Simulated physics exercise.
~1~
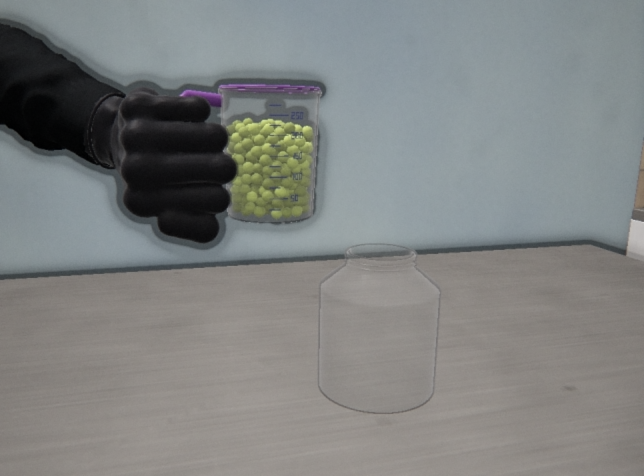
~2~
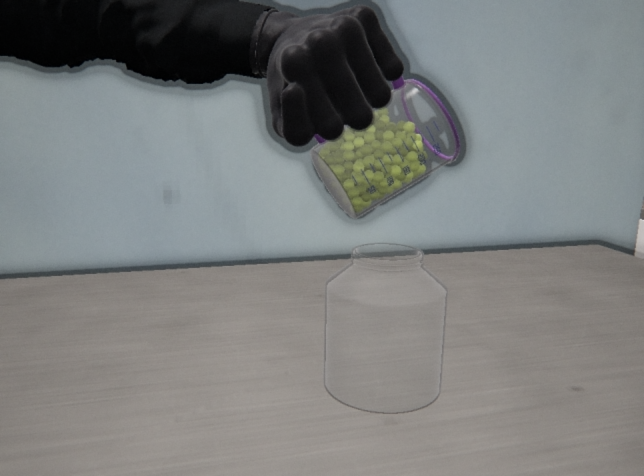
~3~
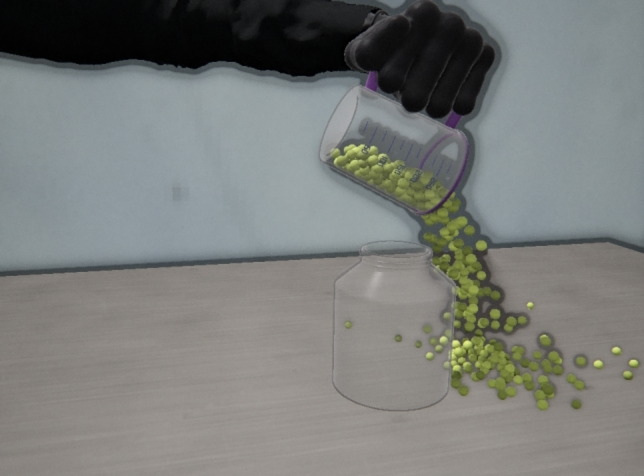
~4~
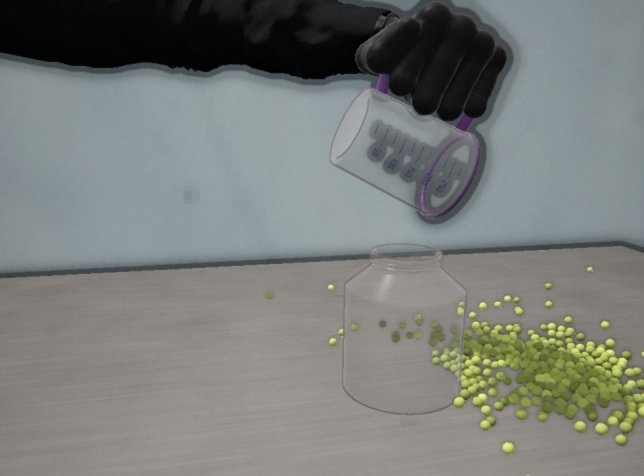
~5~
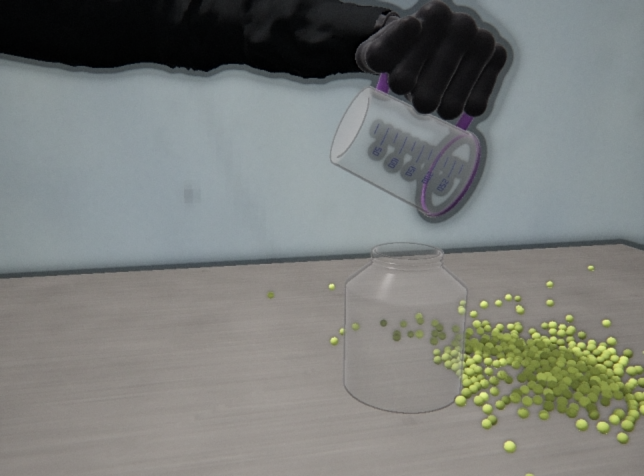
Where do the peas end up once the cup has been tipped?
Nearly all of them end up spilt on the table, mostly to the right of the jar. Very few, if any, are left in the cup or land in the jar.
